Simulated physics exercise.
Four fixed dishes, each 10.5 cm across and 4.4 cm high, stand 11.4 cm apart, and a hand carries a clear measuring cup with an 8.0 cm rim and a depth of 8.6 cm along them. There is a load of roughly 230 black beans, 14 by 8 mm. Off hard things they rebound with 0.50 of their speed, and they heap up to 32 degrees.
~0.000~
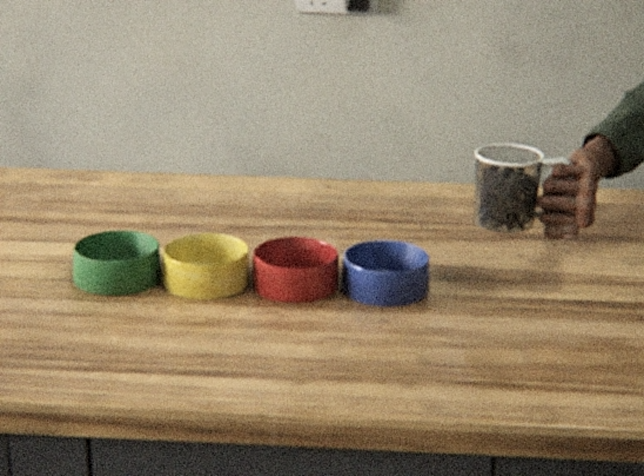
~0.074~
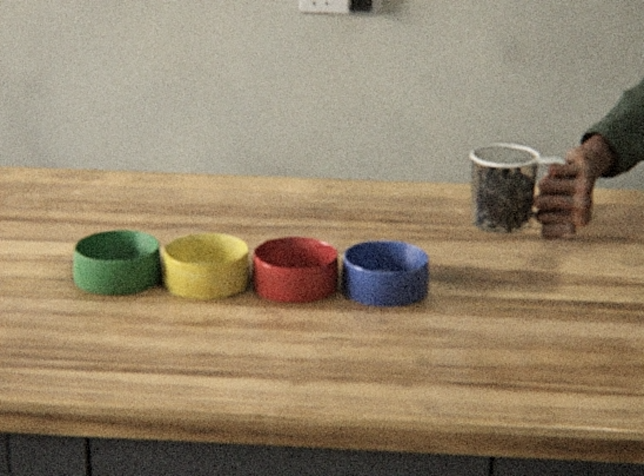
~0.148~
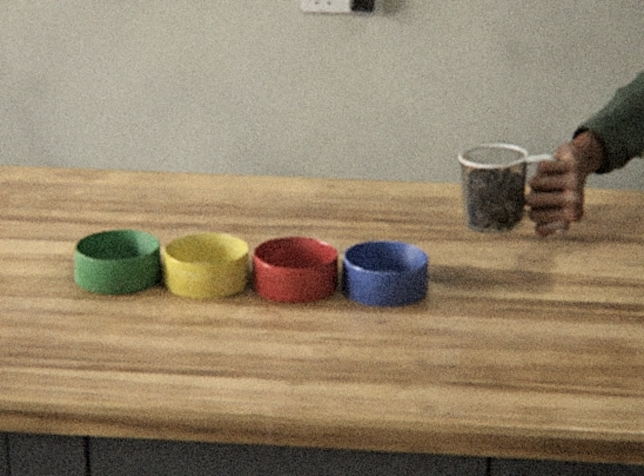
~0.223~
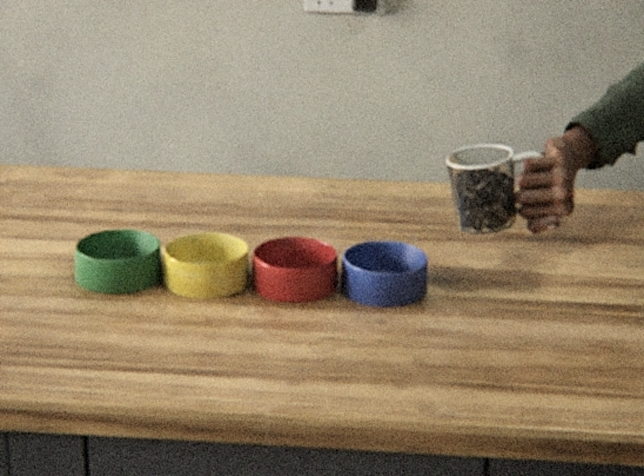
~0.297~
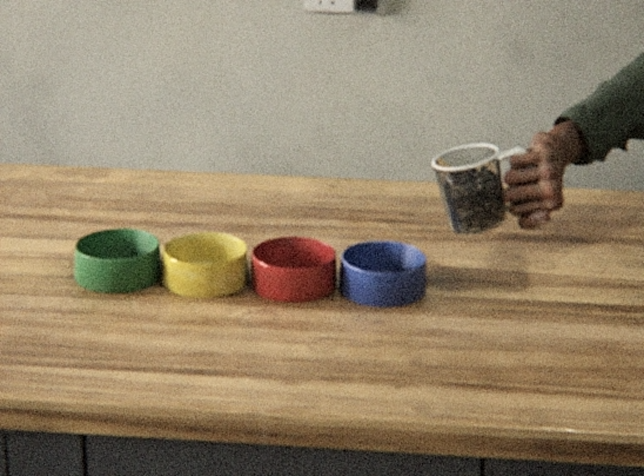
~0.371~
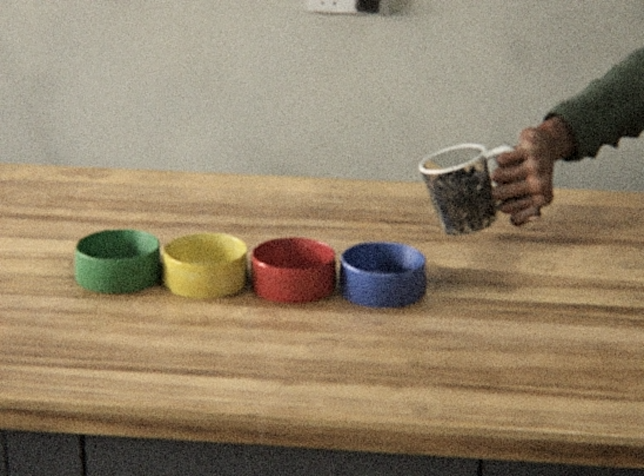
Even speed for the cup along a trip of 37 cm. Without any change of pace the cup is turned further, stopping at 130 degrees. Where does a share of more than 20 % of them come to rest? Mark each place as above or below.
Marks: Red below, blue below, green below, yellow above, counter below.
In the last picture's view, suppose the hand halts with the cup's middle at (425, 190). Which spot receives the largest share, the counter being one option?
Blue.
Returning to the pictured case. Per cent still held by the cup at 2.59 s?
Some 0 per cent of the load.
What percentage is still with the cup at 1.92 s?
About 65 %.
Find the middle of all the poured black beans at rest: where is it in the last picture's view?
Close to pixel (196, 265).
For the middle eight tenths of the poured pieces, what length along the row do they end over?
Roughly 6 centimetres.
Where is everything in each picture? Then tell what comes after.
Cup at (507, 188), tilt 0 degrees, lip at (476, 154), moved 0.0 cm; middle of the pieces at (504, 201); blue dish at (386, 256); red dish at (296, 253); yellow dish at (206, 250); green dish at (116, 246), in the first frame.
Cup at (503, 189), tilt 1 degrees, lip at (472, 155), moved 0.4 cm; middle of the pieces at (501, 201), in the second frame.
Cup at (494, 189), tilt 5 degrees, lip at (460, 157), moved 1.4 cm; middle of the pieces at (492, 202), in the third frame.
Cup at (483, 190), tilt 10 degrees, lip at (447, 161), moved 2.6 cm; middle of the pieces at (483, 202), in the fourth frame.
Cup at (472, 190), tilt 14 degrees, lip at (433, 163), moved 3.8 cm; middle of the pieces at (473, 202), in the fifth frame.
Cup at (461, 191), tilt 19 degrees, lip at (421, 167), moved 5.0 cm; middle of the pieces at (464, 203); blue dish at (383, 258); red dish at (294, 254); yellow dish at (205, 249); green dish at (117, 245). Its pace works out near 60 degrees a second; the hand travels 16 cm a second, in the sixth frame.
After 1.30 s, tilt 74 degrees; cup holds 100 %.
After 1.92 s, tilt 112 degrees; cup holds 65 %, yellow 25 %.
After 2.59 s, tilt 130 degrees; cup holds 0 %, yellow 95 %.
By 3.1 s all is still; red 0 %, blue 0 %, green 0 %, yellow 95 %, counter 5 %.
